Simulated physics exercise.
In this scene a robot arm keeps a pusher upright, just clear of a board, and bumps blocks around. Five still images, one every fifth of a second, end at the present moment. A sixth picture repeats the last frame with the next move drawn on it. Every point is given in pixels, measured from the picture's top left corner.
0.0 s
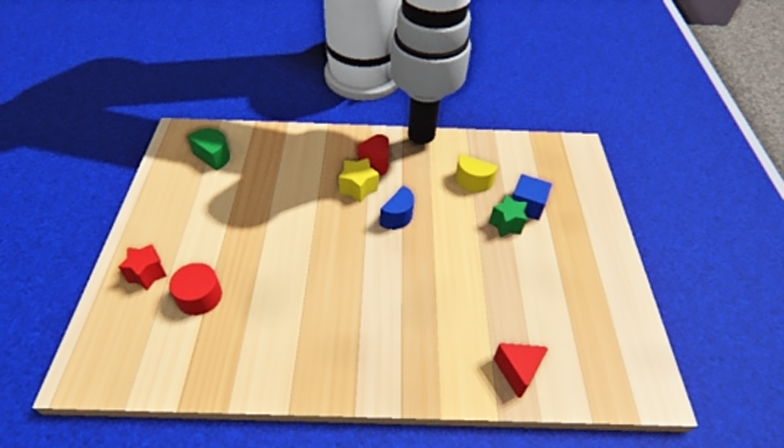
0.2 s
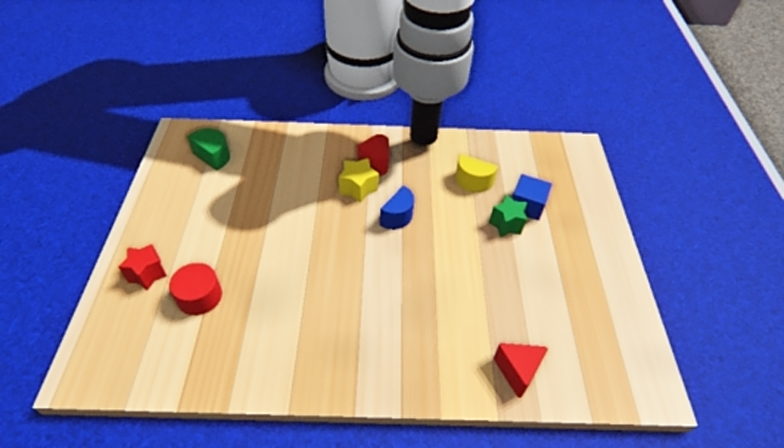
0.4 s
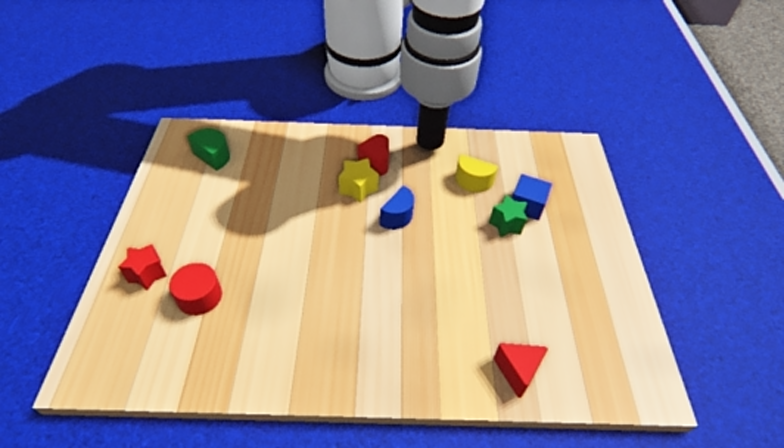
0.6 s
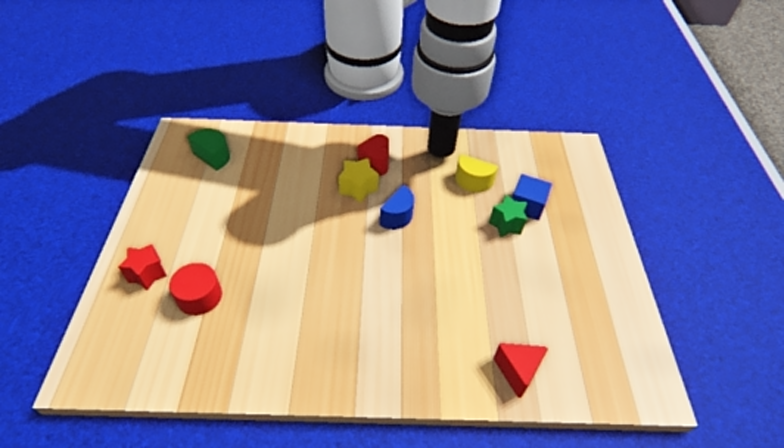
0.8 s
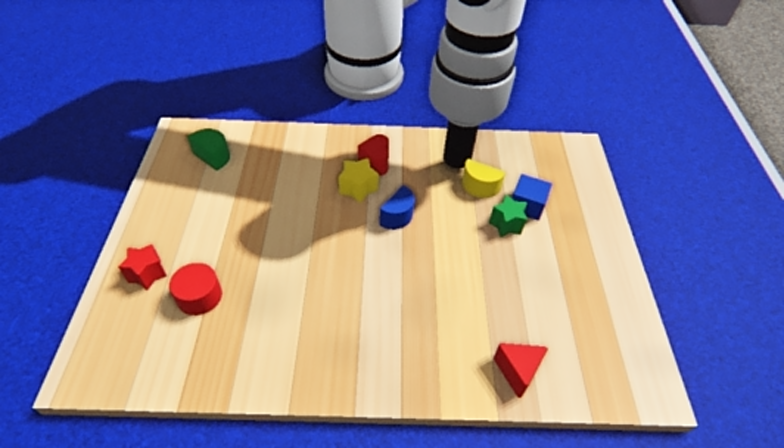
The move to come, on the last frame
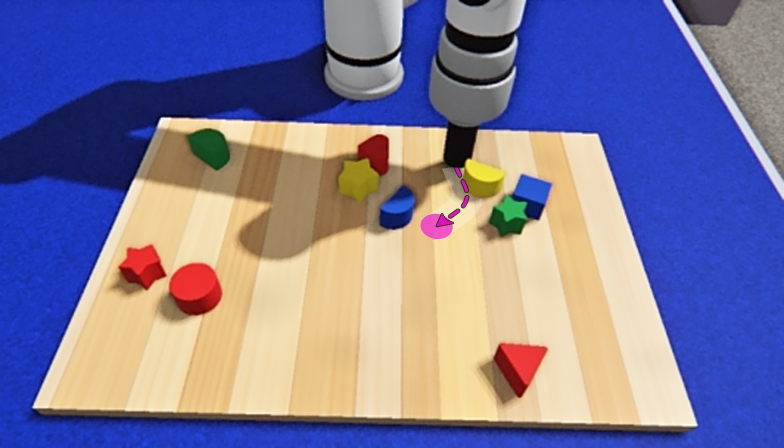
A robot arm with a black tip moves right and slightly toward the viewer over a wooden board of colourful blocks, then nudges the yellow half-round block a little to the right, while the other blocks stay still.
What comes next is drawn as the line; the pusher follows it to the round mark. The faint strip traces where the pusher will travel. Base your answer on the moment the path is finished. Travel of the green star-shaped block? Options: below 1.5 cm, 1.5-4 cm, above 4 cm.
Moves under 1.5 cm.
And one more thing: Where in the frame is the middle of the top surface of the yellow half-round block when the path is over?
Located at (499, 192).
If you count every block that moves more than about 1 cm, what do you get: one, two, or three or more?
My count: 1.
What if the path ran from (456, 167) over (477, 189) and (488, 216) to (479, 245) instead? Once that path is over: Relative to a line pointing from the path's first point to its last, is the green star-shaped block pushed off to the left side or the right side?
My answer: Left.
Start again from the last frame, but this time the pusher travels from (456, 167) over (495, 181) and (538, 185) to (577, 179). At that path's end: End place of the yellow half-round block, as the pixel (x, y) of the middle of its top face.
At (517, 193).
The line goes from (456, 167) via (466, 188) and (459, 210), ending at (437, 226).
On the path given first. One third of the way, pusher (468, 181); yellow half-round block (499, 187), turned 40° anticlockwise.
Two thirds of the way, pusher (460, 202); yellow half-round block (499, 192), turned 80° anticlockwise; green star-shaped block (515, 211), turned 15° clockwise.
At the end, pusher (438, 218); blue half-round block unmoved; yellow half-round block (499, 192), turned 80° anticlockwise; green star-shaped block (515, 211), turned 15° clockwise.
